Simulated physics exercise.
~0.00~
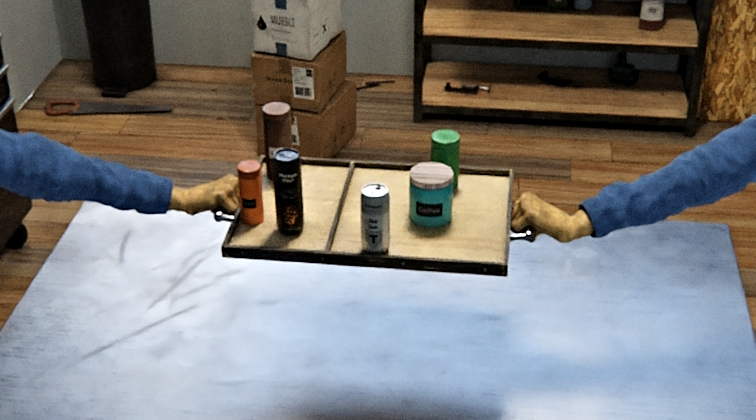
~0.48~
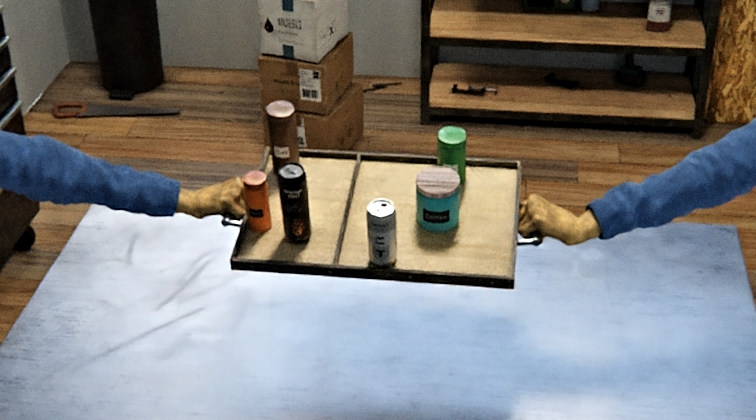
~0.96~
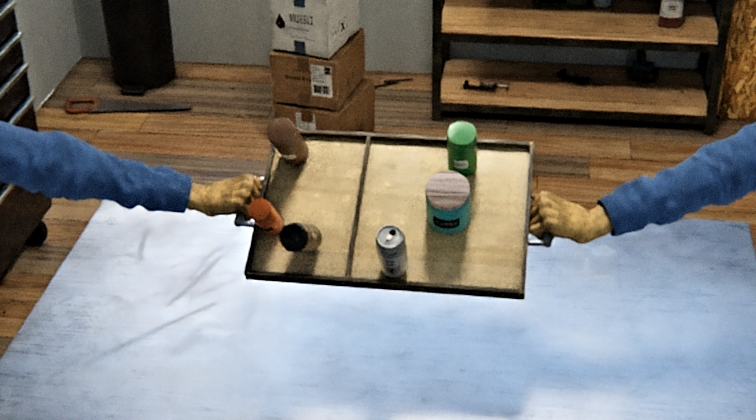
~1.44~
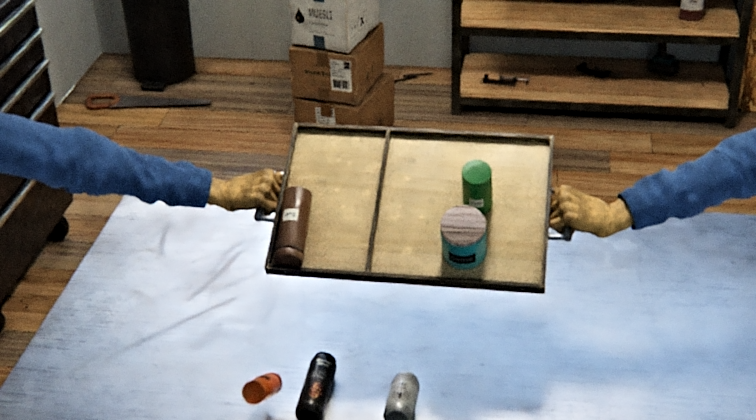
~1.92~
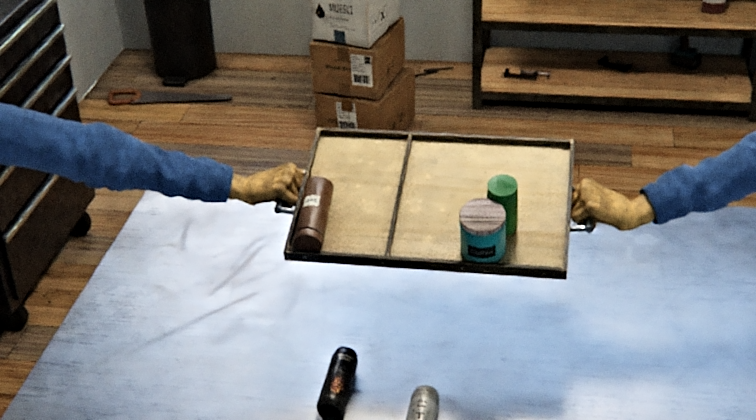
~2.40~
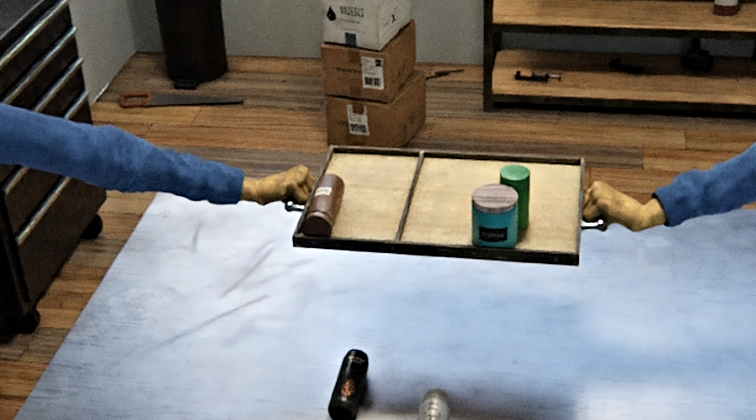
Two hands tip a tray toward the viewer, spilling three containers, then level it again.
